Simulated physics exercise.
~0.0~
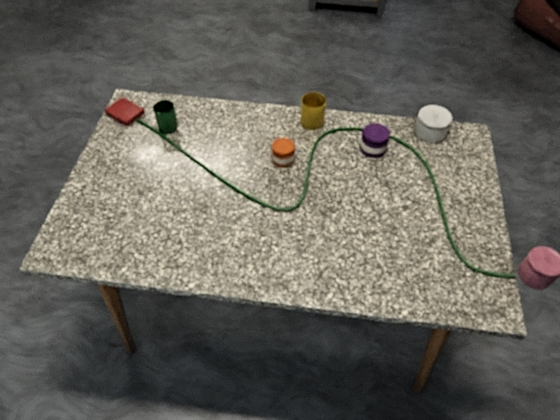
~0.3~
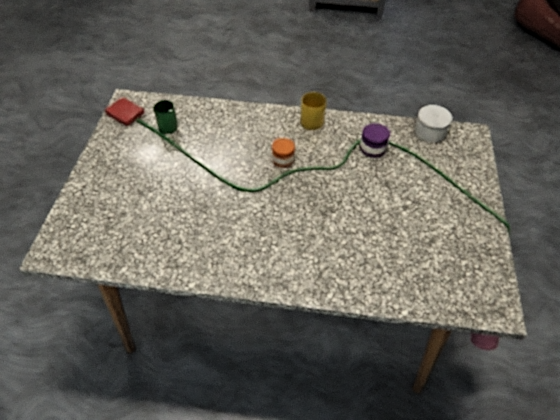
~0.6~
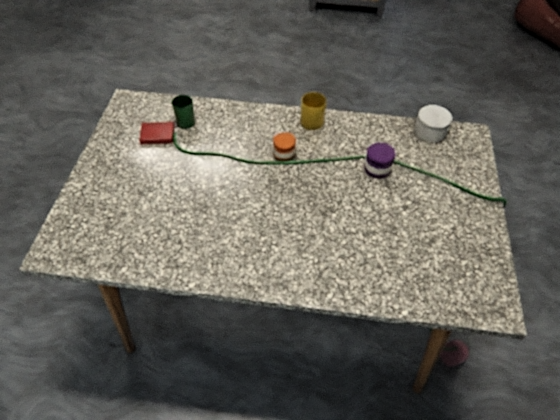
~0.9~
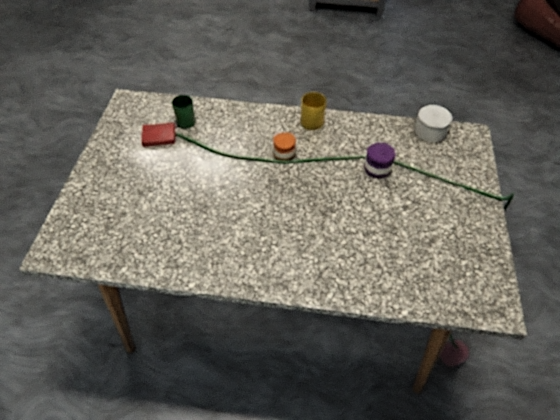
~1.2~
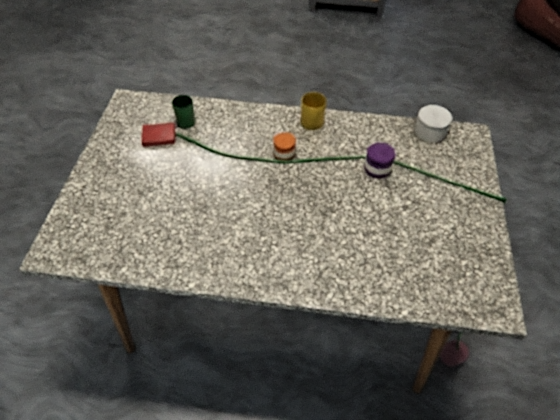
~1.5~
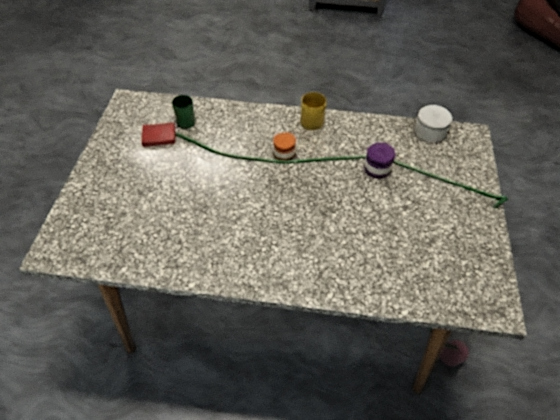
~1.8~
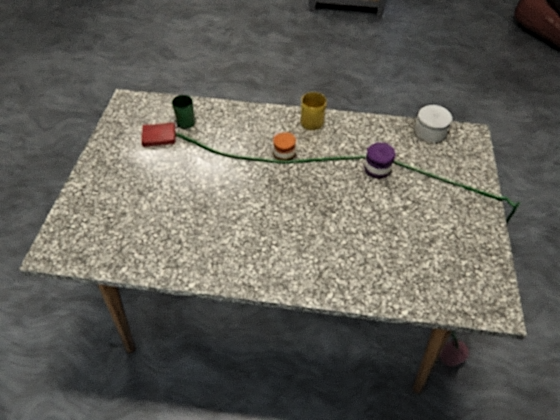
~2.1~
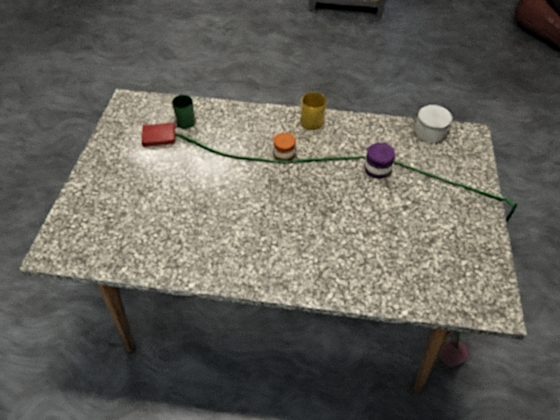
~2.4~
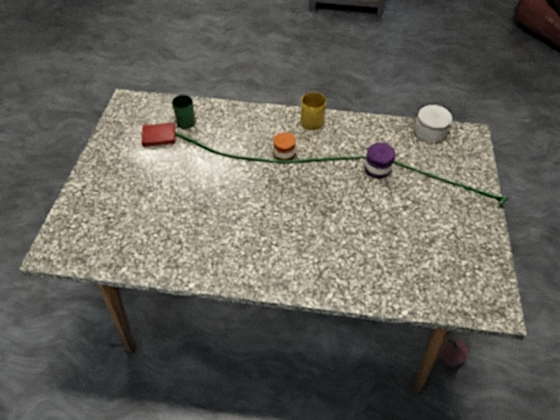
The clip opens on a speckled table where a green cable winds from a flat red object at the left to a pink cup-shaped object dropping off the right side. As the pink object falls toward the floor, the cable's loose curves begin to straighten. The pull then draws the red object right and toward the front, nudges the green mug right, and shifts the purple canister slightly forward. The yellow cup and white tub stay put. Finally, the pink object lies beneath the table's right side, while the cable's end moves slightly at the edge.
